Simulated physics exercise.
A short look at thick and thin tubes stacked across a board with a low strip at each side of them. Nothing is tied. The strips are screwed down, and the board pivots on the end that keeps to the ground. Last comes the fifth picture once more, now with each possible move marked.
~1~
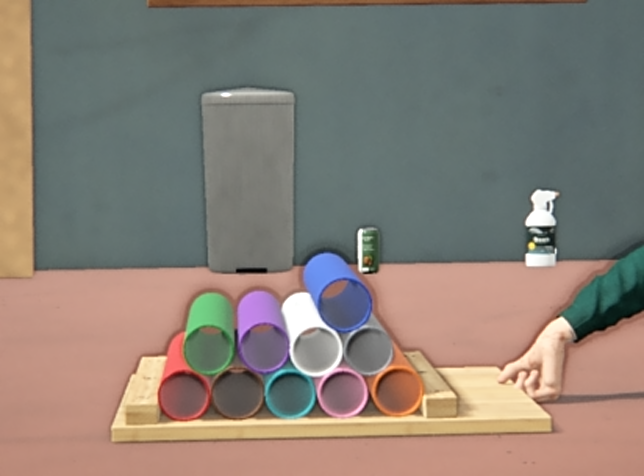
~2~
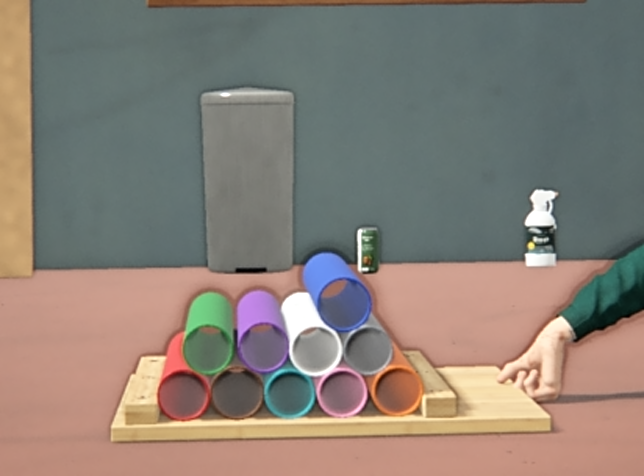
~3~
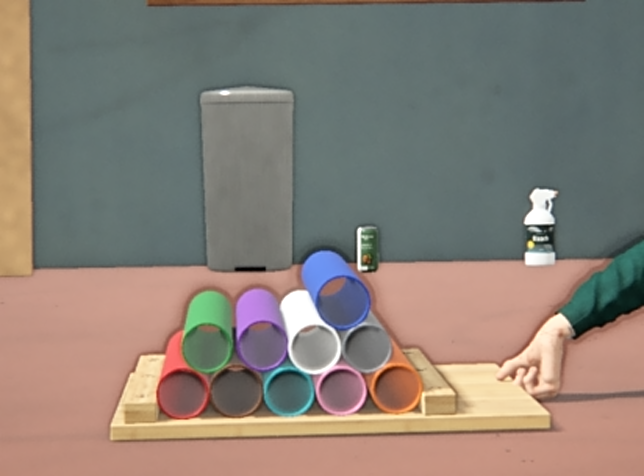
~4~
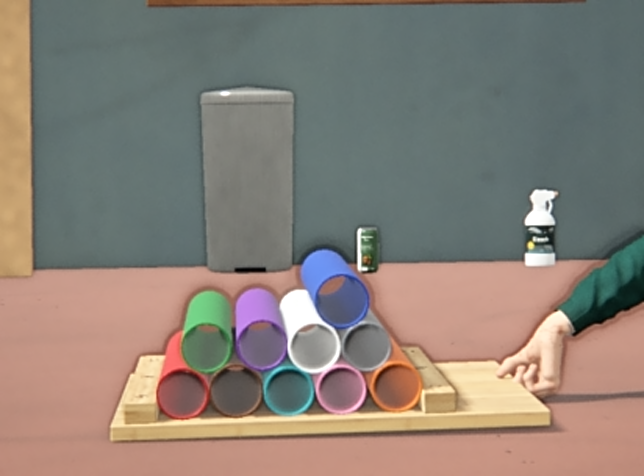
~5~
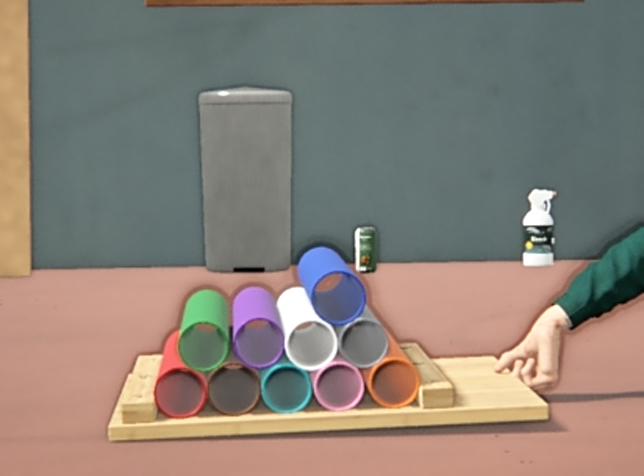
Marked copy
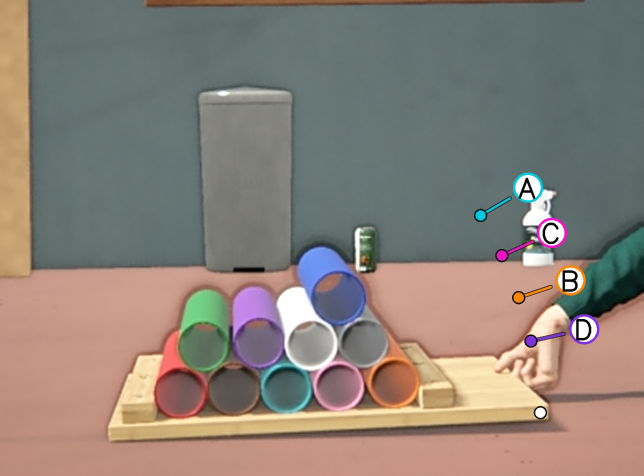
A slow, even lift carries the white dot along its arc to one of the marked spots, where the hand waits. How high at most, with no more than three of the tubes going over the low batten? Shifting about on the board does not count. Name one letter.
Lift it to C and no more.
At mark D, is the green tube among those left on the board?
Yes, with D.
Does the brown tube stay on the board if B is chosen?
The brown tube: Yes.
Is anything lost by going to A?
Yes, at A.
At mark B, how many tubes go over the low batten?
With B, none.
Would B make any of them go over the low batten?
No, at B.
On the copy, A at (481, 215); B at (519, 298); C at (502, 256); D at (531, 341); the white dot at (540, 413).
On C. First, board at 15°.
Then, board at 23°.
Finally, board at 23°, none over the low batten.
By contrast, A five over the low batten; B none over the low batten; D none over the low batten.
